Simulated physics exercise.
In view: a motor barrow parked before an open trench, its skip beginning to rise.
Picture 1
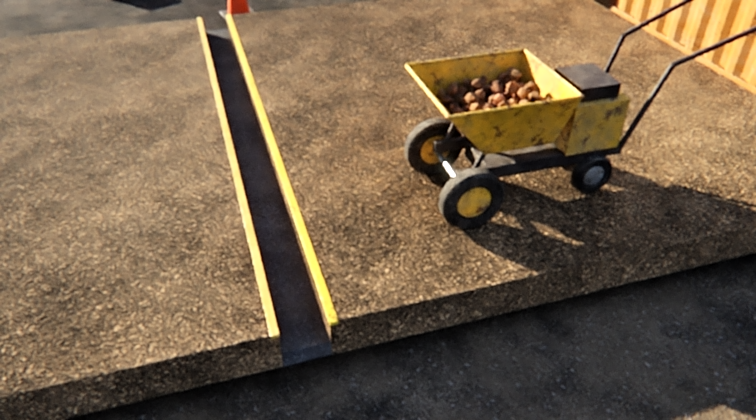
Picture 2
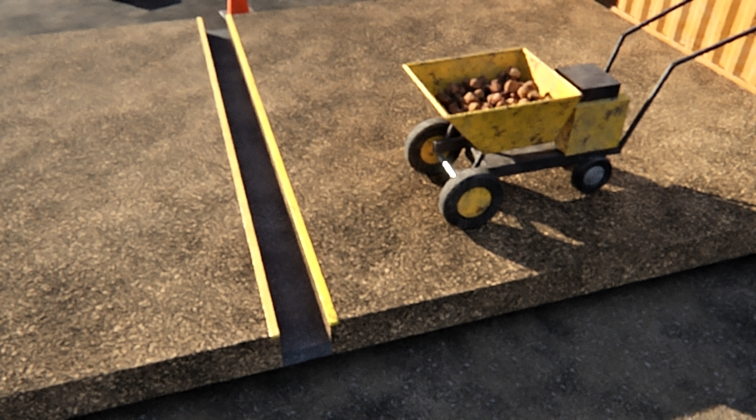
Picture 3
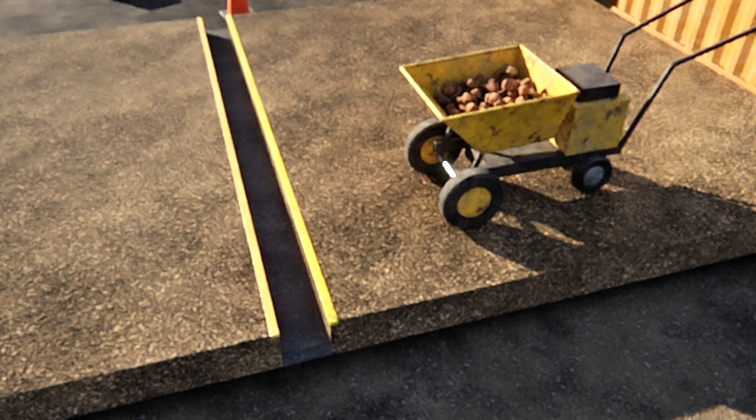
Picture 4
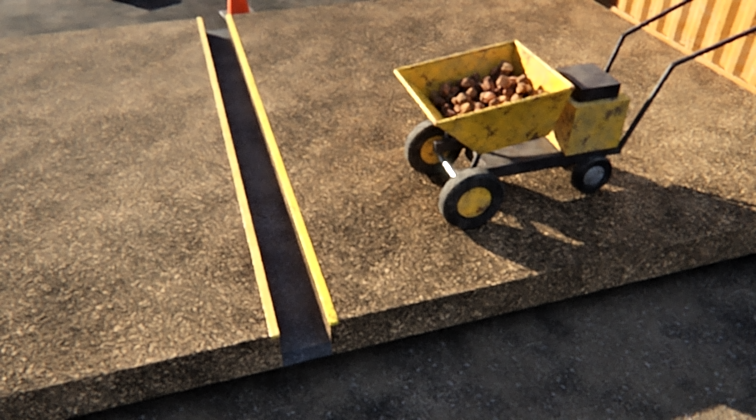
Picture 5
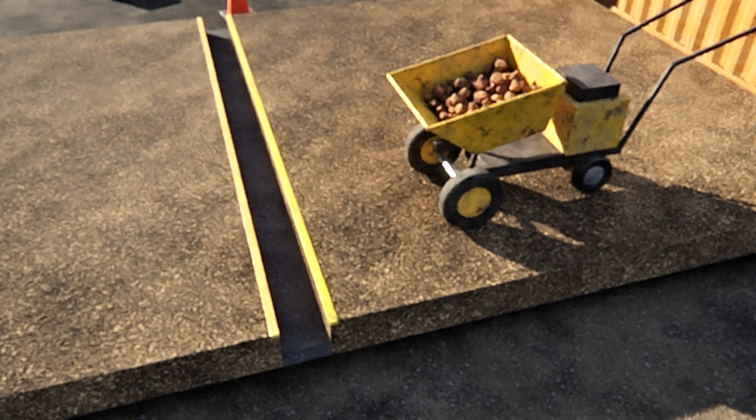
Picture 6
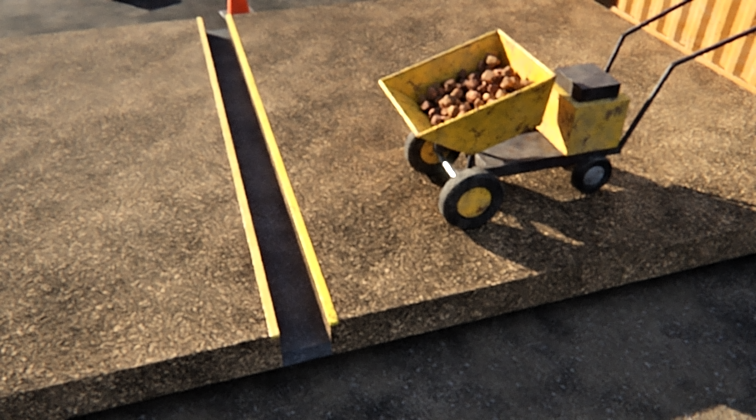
A yellow skip on a small motor barrow, filled with reddish-brown clods, slowly lifts at its rear and tilts toward the left, its front lip dipping clearly while the load stays inside. The barrow stands still on black tyres at right, on brown gritty ground seen from above. Left of it runs a narrow dark trench edged in yellow, and the camera stays fixed.
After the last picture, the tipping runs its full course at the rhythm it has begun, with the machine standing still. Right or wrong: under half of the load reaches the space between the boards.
Right.
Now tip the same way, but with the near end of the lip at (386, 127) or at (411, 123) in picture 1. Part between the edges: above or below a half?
The greater portion first, the greater portion second.
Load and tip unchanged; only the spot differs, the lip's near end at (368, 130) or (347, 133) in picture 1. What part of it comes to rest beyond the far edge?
You'd get 30 in a hundred the first time and 60 in a hundred the second.
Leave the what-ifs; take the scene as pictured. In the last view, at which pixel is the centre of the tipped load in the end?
Centre at rest: Close to (306, 221).
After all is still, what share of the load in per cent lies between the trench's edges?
Result: Near 35 in a hundred.
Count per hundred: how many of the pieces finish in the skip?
About 15 in a hundred.
Just after the last frame, skip tipped steeply; every one in the skip.
A moment on, skip tipped right over; roughly two thirds in the skip; roughly a third short of the trench.
Further on, skip tipped right over; about a tenth in the skip; roughly half short of the trench; roughly a third in or heaped over the trench; just a few beyond it.
When it is over, skip tipped right over; about a tenth in the skip; roughly half short of the trench; roughly a third in or heaped over the trench; just a few beyond it.
